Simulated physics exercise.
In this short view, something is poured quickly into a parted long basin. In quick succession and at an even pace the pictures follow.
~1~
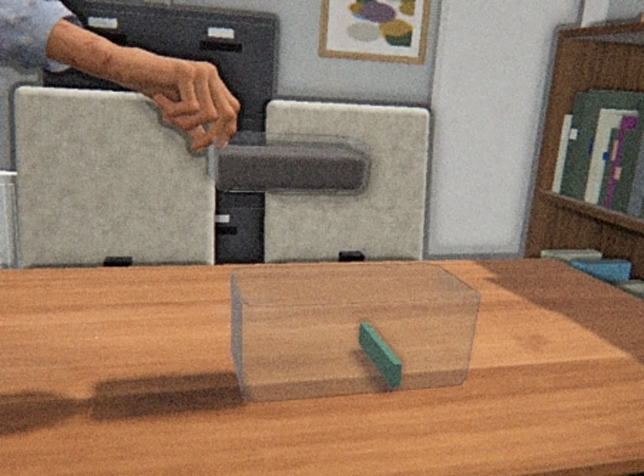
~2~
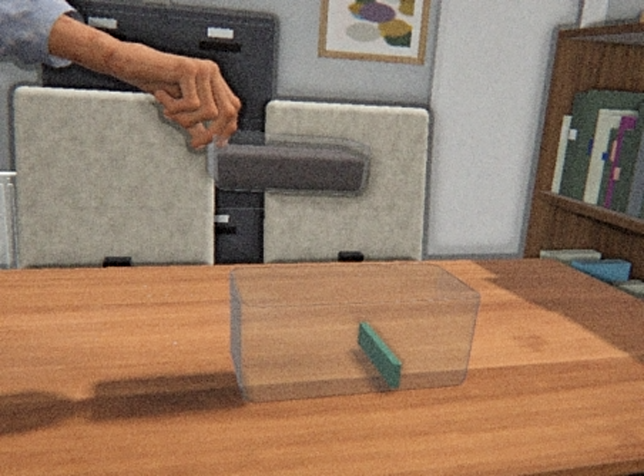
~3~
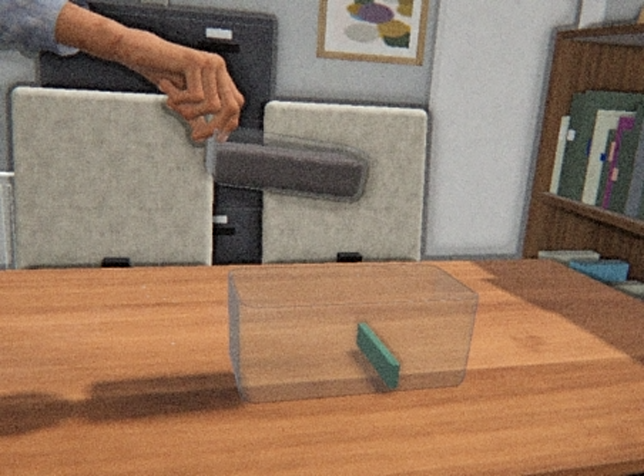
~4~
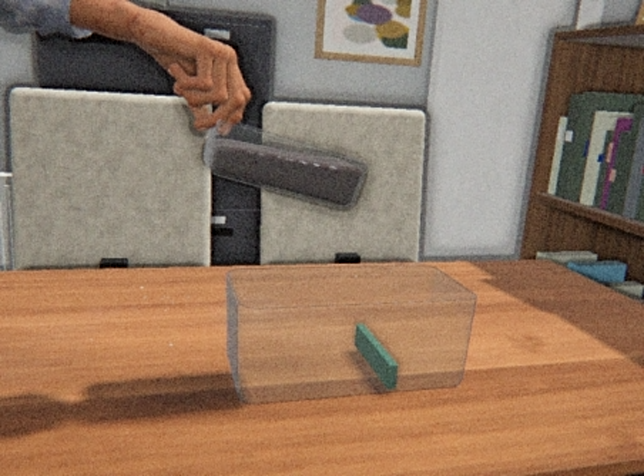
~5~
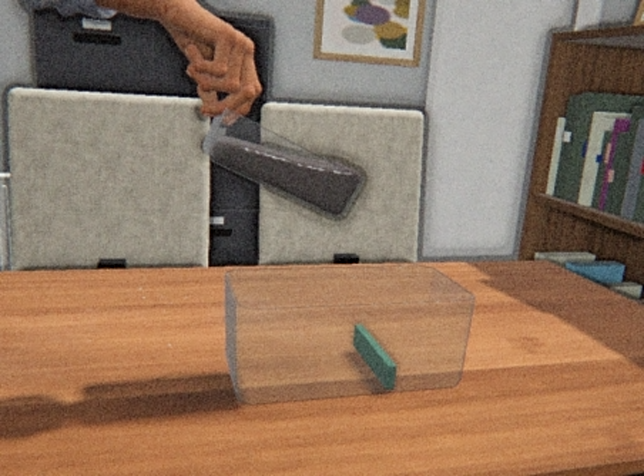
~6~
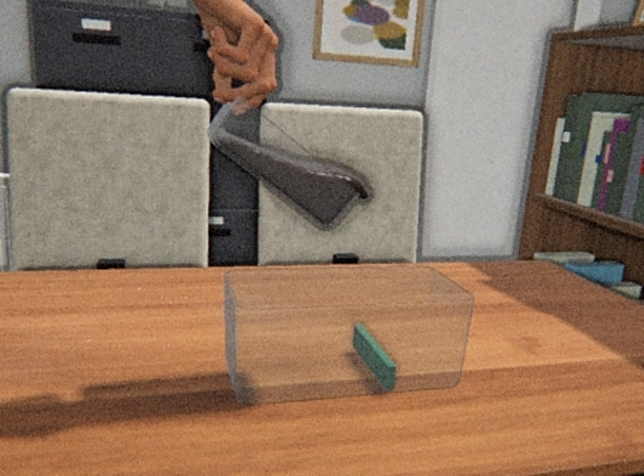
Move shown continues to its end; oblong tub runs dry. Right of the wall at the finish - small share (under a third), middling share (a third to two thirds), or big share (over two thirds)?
Middling.
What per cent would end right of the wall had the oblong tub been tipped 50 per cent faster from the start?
Roughly 20 in a hundred.
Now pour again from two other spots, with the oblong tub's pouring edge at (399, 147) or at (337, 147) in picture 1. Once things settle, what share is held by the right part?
Close to 55 % for the first start and close to 20 % for the second.
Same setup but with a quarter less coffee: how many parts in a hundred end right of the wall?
I'd put it at some 35 %.
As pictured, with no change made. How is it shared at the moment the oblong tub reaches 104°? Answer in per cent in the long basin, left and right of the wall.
25 % left, 50 % right.
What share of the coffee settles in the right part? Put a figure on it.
I'd put it at about 45 per cent.
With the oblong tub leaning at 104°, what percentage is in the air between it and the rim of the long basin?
Around 25 %.
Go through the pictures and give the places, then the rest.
In the first picture, it leans 0°; its right rim is at (359, 142); the coffee meets the walls at (214, 150) and (355, 155); the long basin's rim runs from (237, 287) to (459, 281); the wall's top is at (380, 343).
In the second picture, it leans 2°; its right rim is at (359, 145); the coffee meets the walls at (214, 149) and (354, 156).
In the third picture, it leans 6°; its right rim is at (358, 151); the coffee meets the walls at (213, 147) and (353, 159).
In the fourth picture, it leans 14°; its right rim is at (356, 162); the coffee meets the walls at (212, 144) and (351, 164).
In the fifth picture, it leans 24°; its right rim is at (353, 175); the coffee meets the walls at (211, 139) and (347, 168); 1 per cent is over the edge.
In the sixth picture, it leans 36°; its right rim is at (348, 190); the coffee meets the walls at (212, 133) and (331, 171); 9 per cent is over the edge.
A moment on, the oblong tub is tipped right over and 3 per cent is still to pour, 23 is left of the wall and 48 right of it.
Next, the oblong tub is tipped right over and 0 per cent is still to pour, 42 is left of the wall and 44 right of it.
Then the oblong tub is tipped right over and 0 per cent is still to pour, 48 is left of the wall and 45 right of it.
Later the oblong tub is tipped right over and 0 per cent is still to pour, 50 is left of the wall and 44 right of it.
In the end 50 per cent lies left of the wall, 44 right of it and 7 outside.
